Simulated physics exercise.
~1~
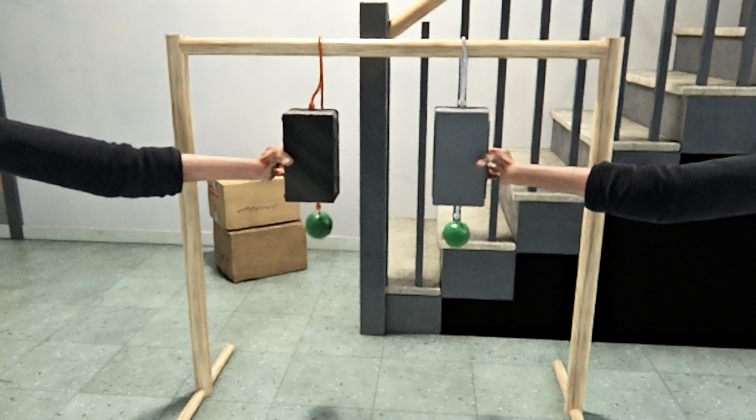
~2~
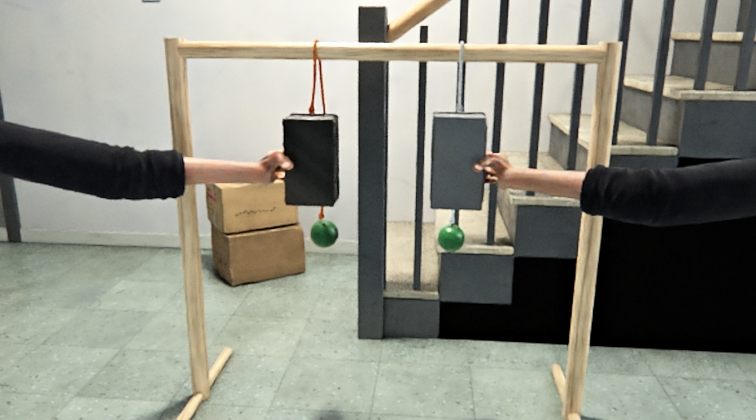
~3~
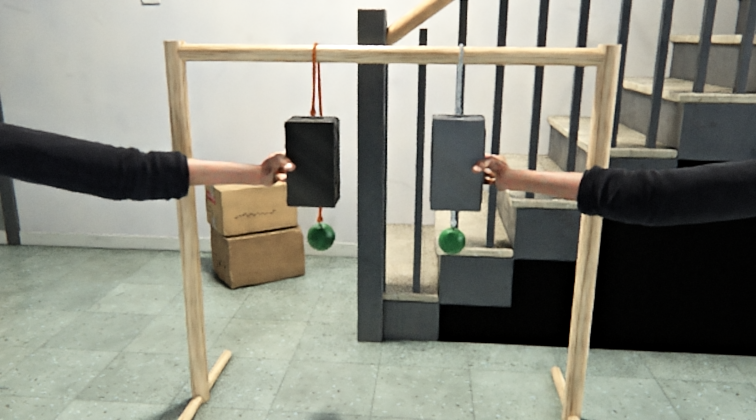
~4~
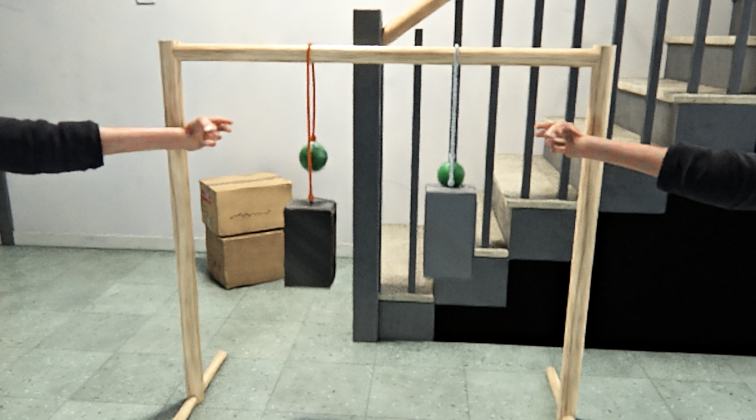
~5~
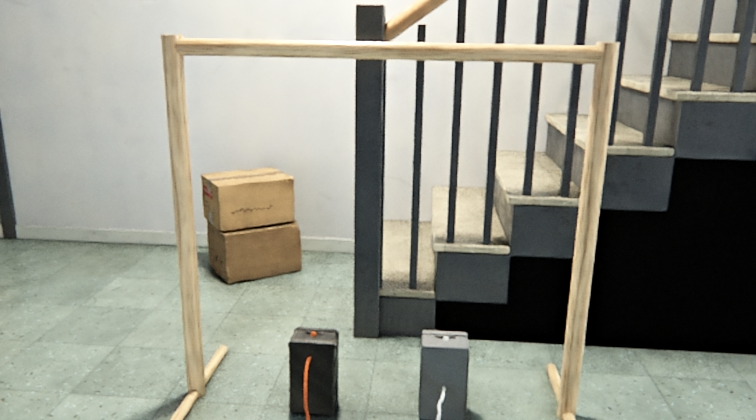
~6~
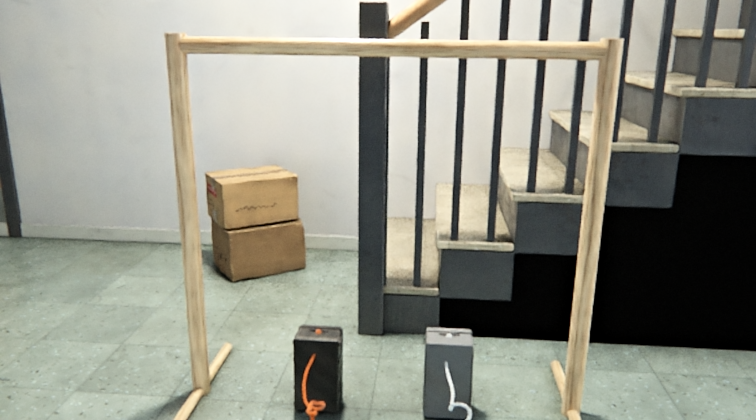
A black case on the left and a grey case on the right hang by an orange cord and a pale cord from a wooden bar, each with a green apple dangling beneath. The slightly swaying view faces the frame in a tiled room, with stacked cardboard boxes and a staircase behind. Two dark-sleeved arms reach in from either side, steadying the cases with their fingers. The hands let go and draw back, and both cases drop while the apples rise toward the bar. Finally both cases stand on the floor with their cords draped over them, the bar bare and the apples out of sight.
